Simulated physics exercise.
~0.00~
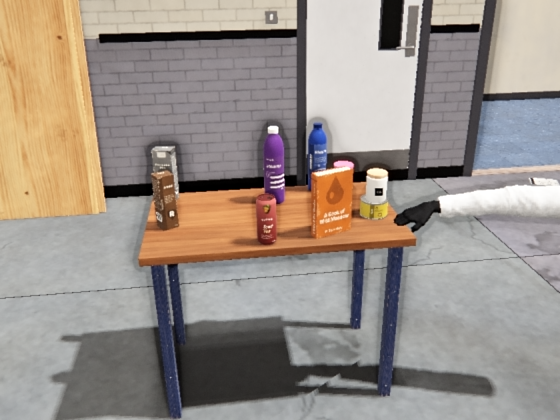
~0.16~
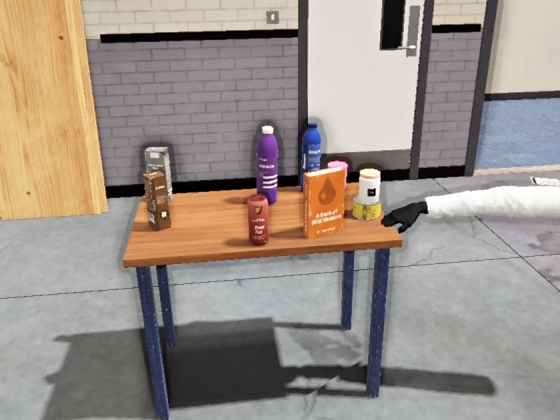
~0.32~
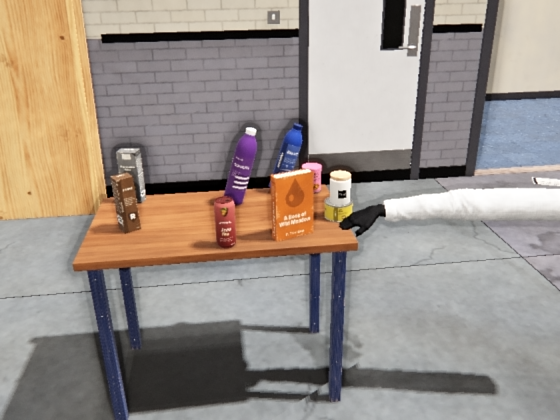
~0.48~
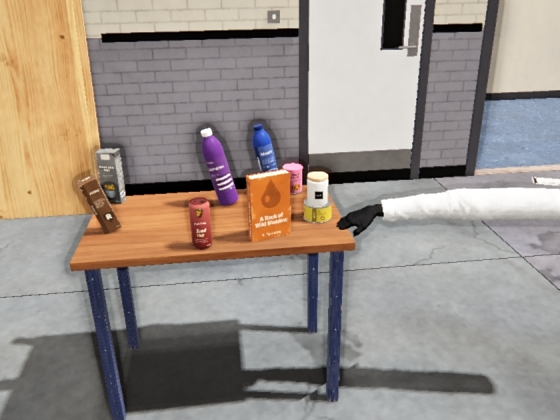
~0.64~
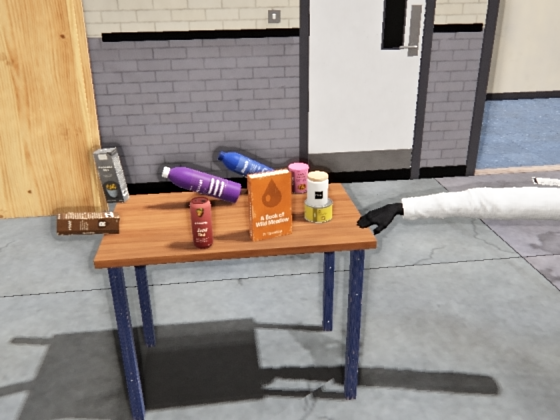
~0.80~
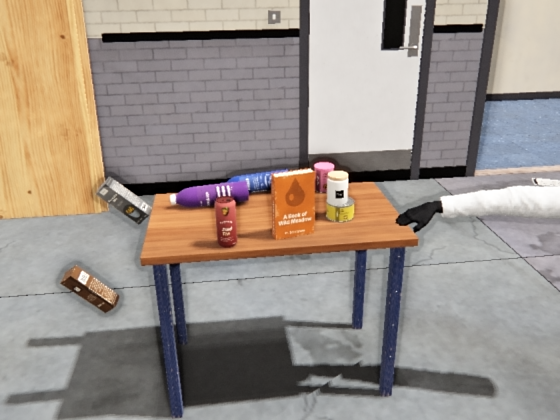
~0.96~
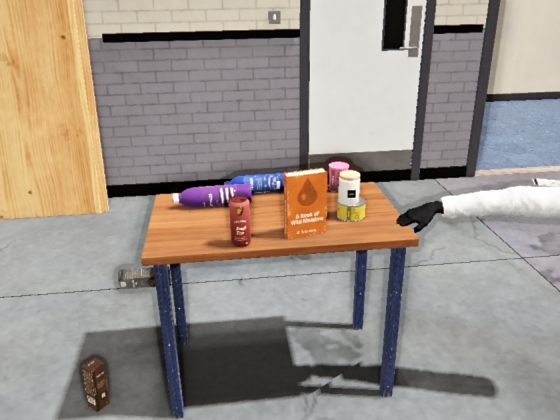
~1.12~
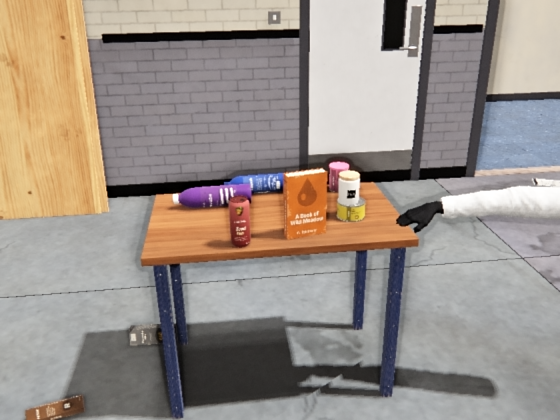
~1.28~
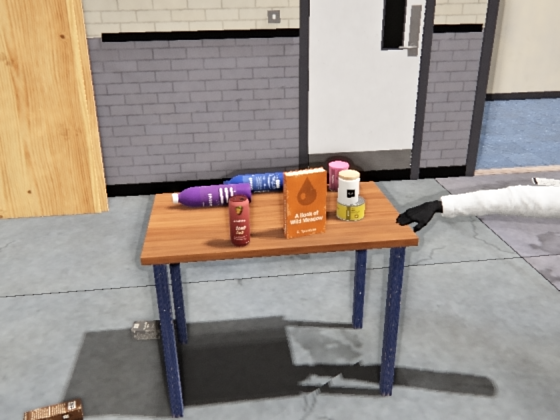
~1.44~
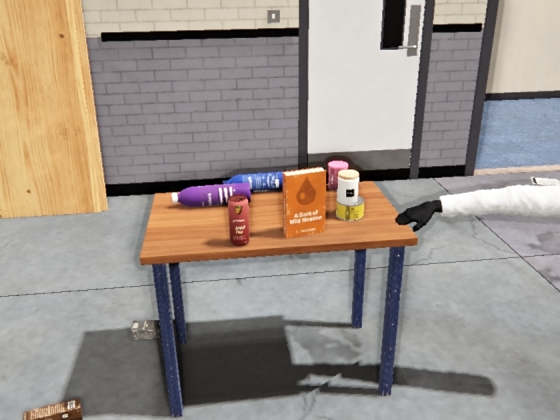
At first, bottles, cartons, tins and an orange book stand upright on a wooden table, with a white-sleeved arm in a black glove reaching its right edge. The table slides to the left, and the purple and blue bottles begin to lean. Then it moves back to the right while the brown carton tips over the left edge and both bottles topple onto the tabletop. The grey carton tumbles off after it. Both cartons end lying on the floor, the bottles rest on their sides, and the red can, book, white jar, yellow tub and pink tin remain standing.
